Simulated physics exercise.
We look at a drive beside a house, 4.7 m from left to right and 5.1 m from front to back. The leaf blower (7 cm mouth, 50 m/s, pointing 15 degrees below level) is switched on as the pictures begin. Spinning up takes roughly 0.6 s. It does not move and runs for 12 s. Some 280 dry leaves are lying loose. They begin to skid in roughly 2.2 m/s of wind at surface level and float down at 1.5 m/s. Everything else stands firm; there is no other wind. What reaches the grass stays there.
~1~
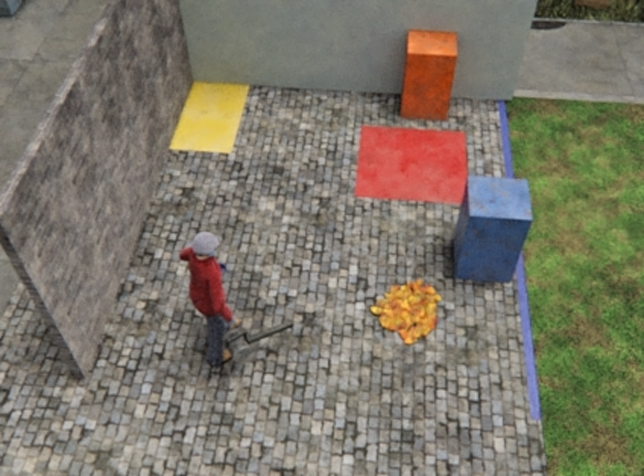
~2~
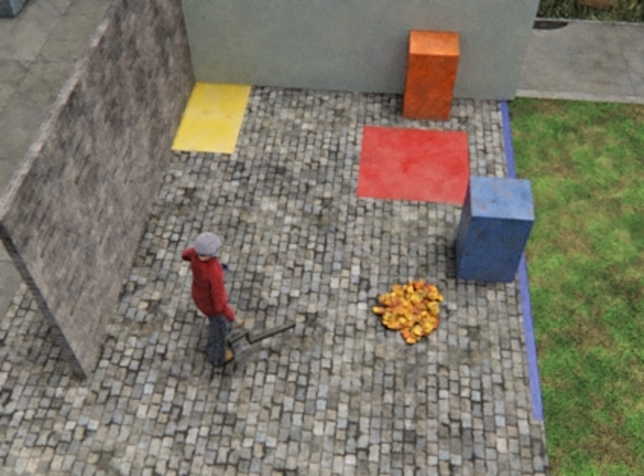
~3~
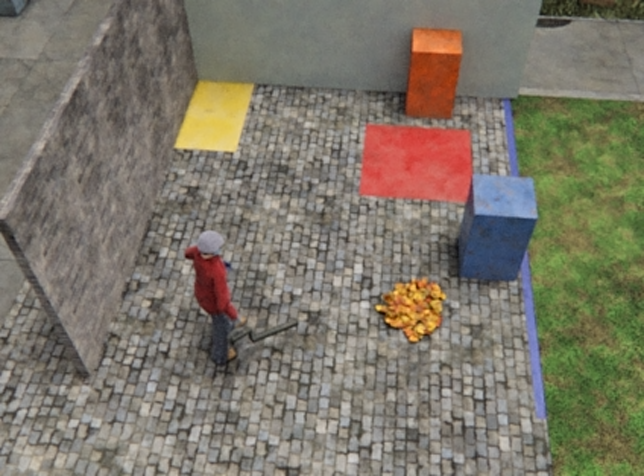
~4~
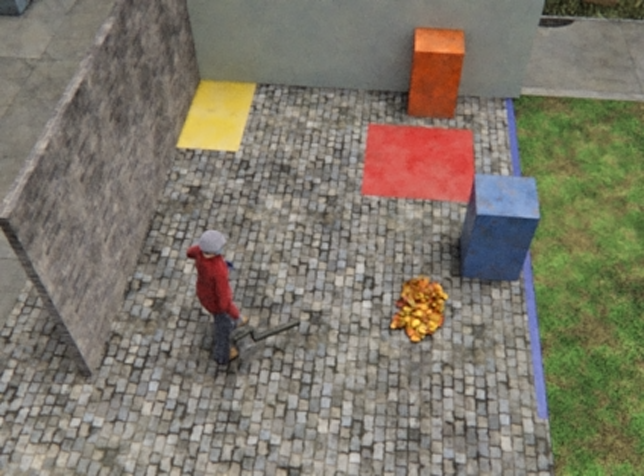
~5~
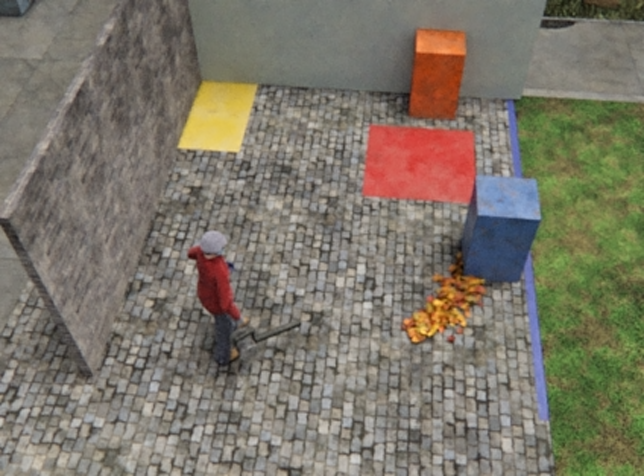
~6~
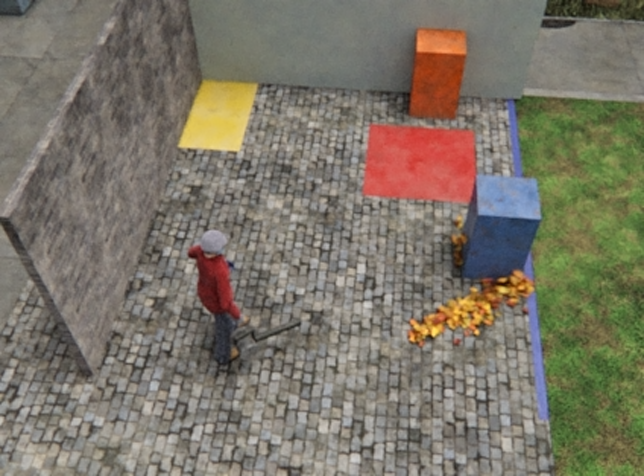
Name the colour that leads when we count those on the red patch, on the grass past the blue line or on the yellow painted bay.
It is blue that takes the most.
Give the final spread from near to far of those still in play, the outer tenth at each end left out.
Roughly 1.6 m.
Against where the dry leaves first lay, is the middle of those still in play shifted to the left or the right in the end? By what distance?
To the right, by about 1.4 m.
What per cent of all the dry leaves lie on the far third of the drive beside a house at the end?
About 2 %.
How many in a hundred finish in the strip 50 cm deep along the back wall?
About 2 %.
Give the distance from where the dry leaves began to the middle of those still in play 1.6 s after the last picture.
About 1.4 m.
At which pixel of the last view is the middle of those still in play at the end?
Near (544, 297).
Then, 1.6 s after the last picture, 27 % are on the move or not yet settled, 65 % are on the grass past the blue line, 0 % on the yellow painted bay and 0 % on the red patch; the middle of those still in play is near (544, 297).
Then, 3.0 s after the last picture, 19 % are on the move or not yet settled, 69 % are on the grass past the blue line, 0 % on the yellow painted bay and 0 % on the red patch; the middle of those still in play is near (544, 297).
Then, 5.8 s after the last picture, 16 % are on the move or not yet settled, 69 % are on the grass past the blue line, 0 % on the yellow painted bay and 0 % on the red patch; the middle of those still in play is near (544, 297).
Then, 11.1 s after the last picture, at the end, 70 % are on the grass past the blue line, 0 % on the yellow painted bay and 0 % on the red patch; the middle of those still in play is near (544, 297).
